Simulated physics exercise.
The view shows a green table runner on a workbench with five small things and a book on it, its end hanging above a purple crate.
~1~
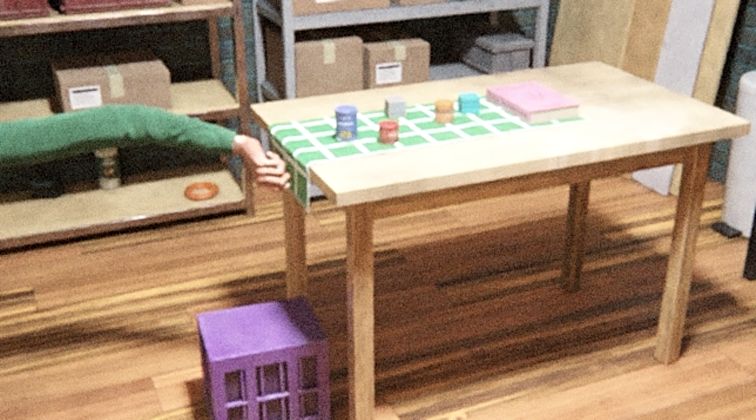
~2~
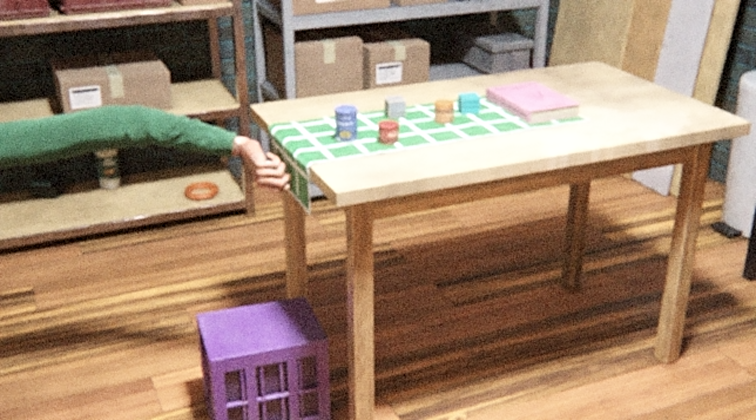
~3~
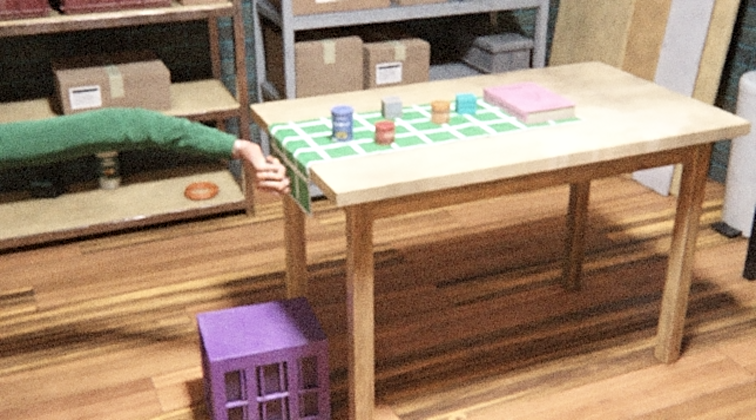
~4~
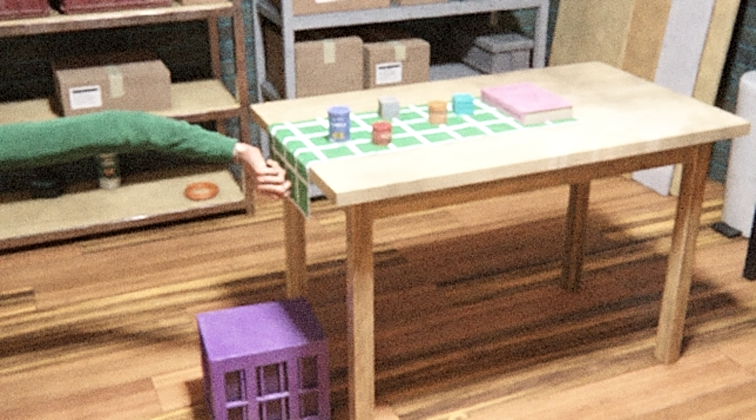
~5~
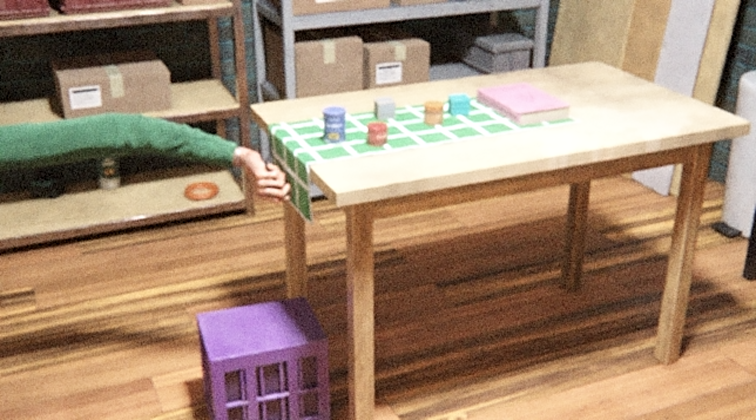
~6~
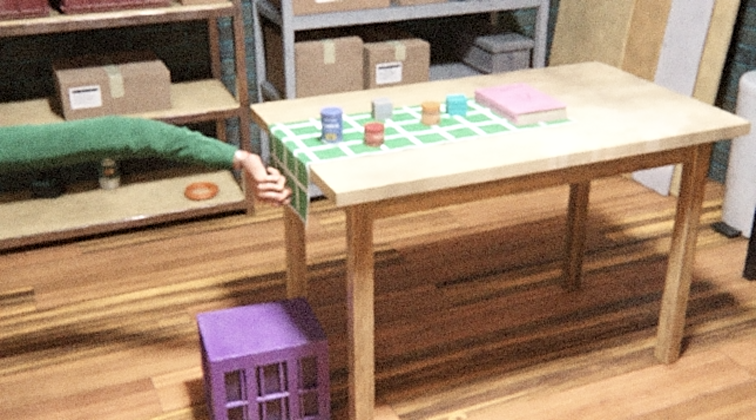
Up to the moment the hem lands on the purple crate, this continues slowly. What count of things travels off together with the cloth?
A count of three.
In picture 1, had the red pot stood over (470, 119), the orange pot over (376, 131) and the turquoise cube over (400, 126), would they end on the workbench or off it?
Of the three, the red pot stays aloft, the orange pot ends off the top and the turquoise cube ends off the top.
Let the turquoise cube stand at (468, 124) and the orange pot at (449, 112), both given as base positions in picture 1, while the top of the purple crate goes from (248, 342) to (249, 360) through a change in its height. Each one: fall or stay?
Turquoise cube stays, orange pot stays.
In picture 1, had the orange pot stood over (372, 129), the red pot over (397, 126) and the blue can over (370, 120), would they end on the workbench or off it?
Orange pot lost, red pot lost, blue can lost.
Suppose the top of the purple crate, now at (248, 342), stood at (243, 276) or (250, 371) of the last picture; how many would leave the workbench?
Then 1, then 4.
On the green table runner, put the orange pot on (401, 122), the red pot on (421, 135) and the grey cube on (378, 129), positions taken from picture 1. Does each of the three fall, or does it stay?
In the end the orange pot is no longer up there, the red pot is no longer up there and the grey cube is no longer up there.
A little later, hem near (291, 272); blue can gone.
Next, hem near (291, 307); blue can, red pot and grey cube gone.
When it is over, hem on the crate; blue can, red pot and grey cube gone. The count of fallen things is three.
